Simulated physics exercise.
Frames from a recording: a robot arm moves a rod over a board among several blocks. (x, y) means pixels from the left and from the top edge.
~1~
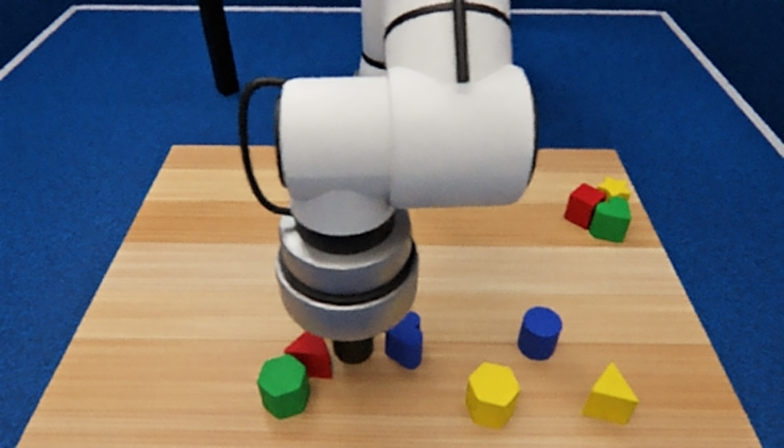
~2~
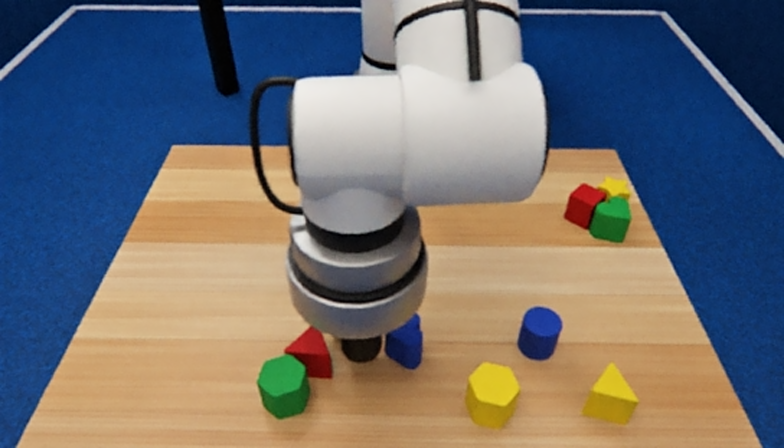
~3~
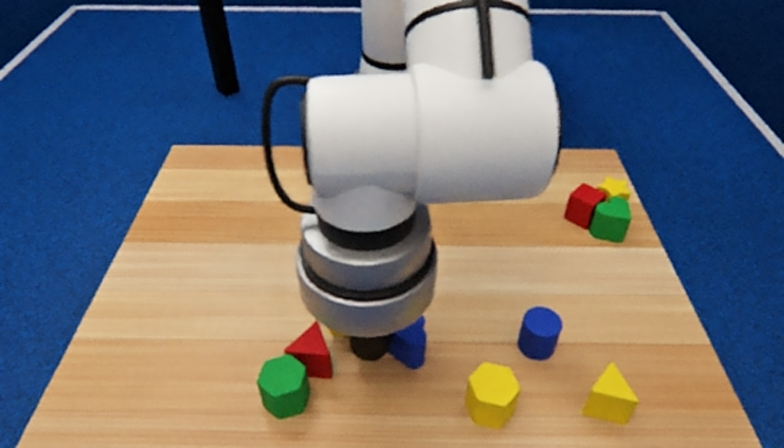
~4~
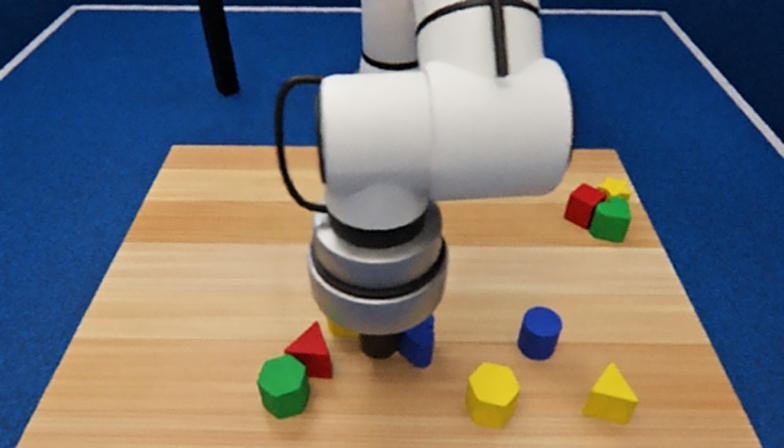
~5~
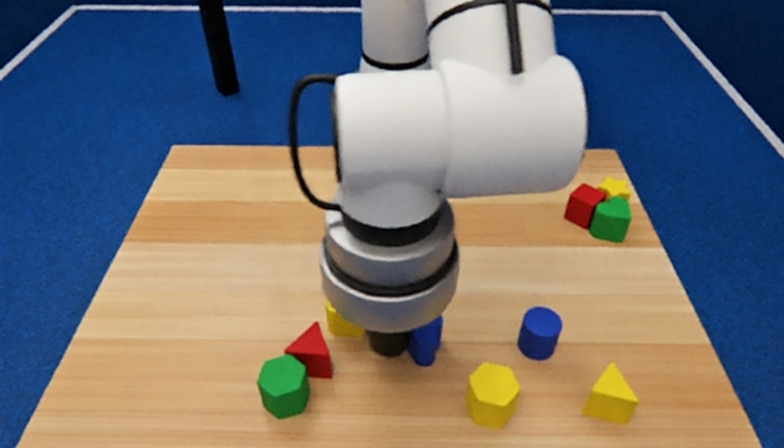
Robot arm moving its dark rod rightward across a wooden board, nudging a blue block slightly right among scattered coloured blocks.
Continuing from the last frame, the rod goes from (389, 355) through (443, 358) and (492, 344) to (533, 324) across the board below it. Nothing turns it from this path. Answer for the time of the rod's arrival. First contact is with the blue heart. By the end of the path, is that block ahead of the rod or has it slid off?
When the path is over, you would find the blue heart still in front of the rod.
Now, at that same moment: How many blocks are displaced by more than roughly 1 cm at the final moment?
It moves two blocks.
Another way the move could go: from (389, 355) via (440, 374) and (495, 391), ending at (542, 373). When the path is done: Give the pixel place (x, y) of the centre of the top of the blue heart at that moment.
It comes to (458, 323).
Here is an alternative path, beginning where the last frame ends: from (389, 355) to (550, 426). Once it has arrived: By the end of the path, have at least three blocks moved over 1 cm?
No.
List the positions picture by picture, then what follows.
In the first picture, rod's lower end (354, 348); yellow heart hidden; blue heart (407, 328); blue circular block (543, 321).
In the second picture, rod (362, 347); blocks still.
In the third picture, rod (370, 345); blue heart (411, 327).
In the fourth picture, rod (379, 343); blue heart (419, 327).
In the fifth picture, rod (389, 341); yellow heart hidden; blue heart (425, 325); blue circular block (543, 321).
The first path, step by step. One third of the way, rod (445, 344); blue heart (477, 321).
Two thirds of the way, rod (495, 331); blue heart (524, 306); blue circular block (557, 320).
At the end, rod (537, 310); yellow heart still; blue heart (562, 284); blue circular block (576, 318).
